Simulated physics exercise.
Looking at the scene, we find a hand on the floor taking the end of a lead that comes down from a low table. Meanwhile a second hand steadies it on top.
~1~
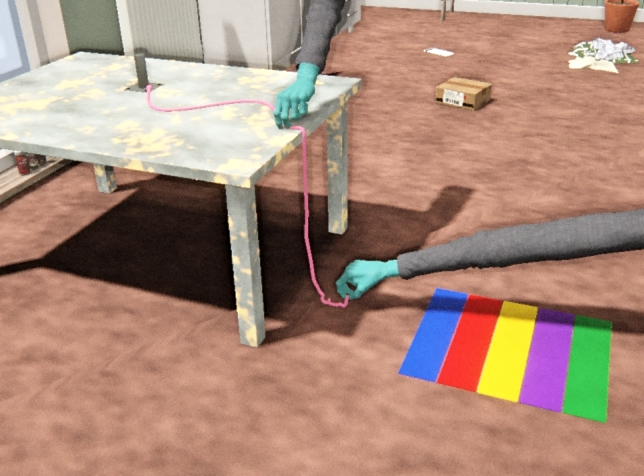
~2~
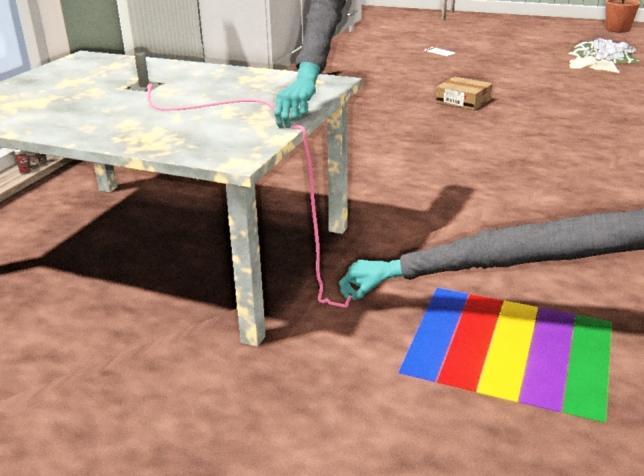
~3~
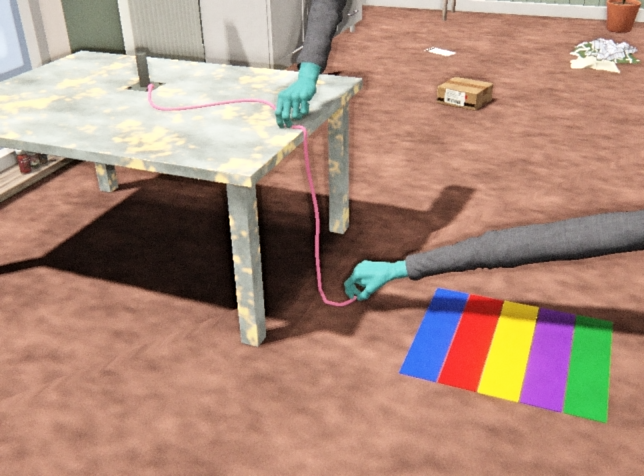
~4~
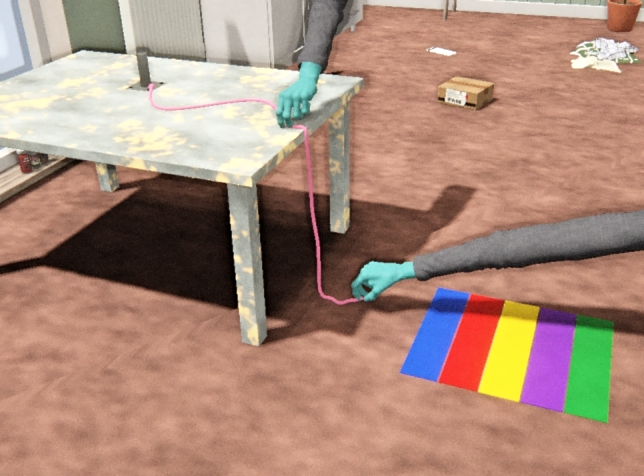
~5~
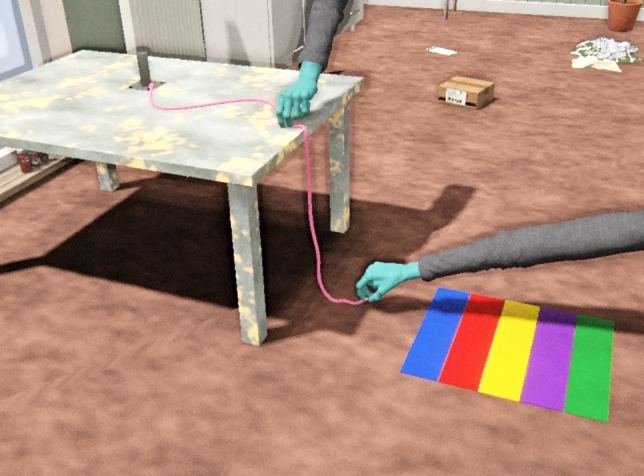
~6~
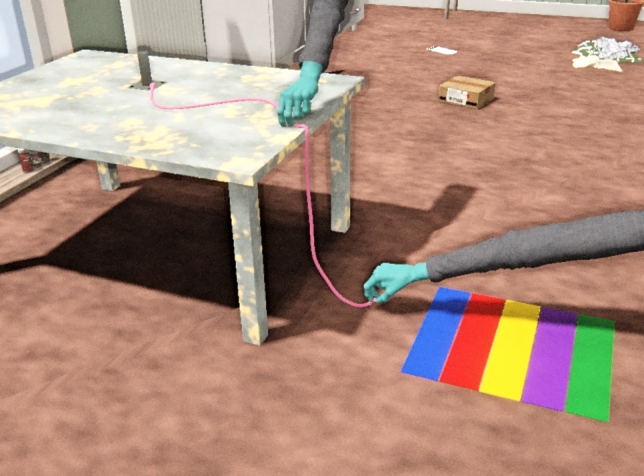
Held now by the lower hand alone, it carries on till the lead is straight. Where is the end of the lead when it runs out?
Above the purple strip.
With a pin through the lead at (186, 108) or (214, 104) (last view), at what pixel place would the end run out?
First try close to (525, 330), second close to (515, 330).
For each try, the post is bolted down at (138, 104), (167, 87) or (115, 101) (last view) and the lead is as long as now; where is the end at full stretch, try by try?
Try by try: (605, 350), (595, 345) and (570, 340).
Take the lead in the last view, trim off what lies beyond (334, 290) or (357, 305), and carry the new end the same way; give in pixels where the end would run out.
It ends up at (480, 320) the first time and at (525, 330) the second.
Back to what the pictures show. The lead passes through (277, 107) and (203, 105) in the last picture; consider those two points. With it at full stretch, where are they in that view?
You'll find the first mark at (315, 122) and the second mark at (240, 104).
Early on, end near (488, 323); over red.
Midway, end near (535, 333); over purple.
At the end of the slack, end near (562, 339); over purple. It gets as far as the purple strip.
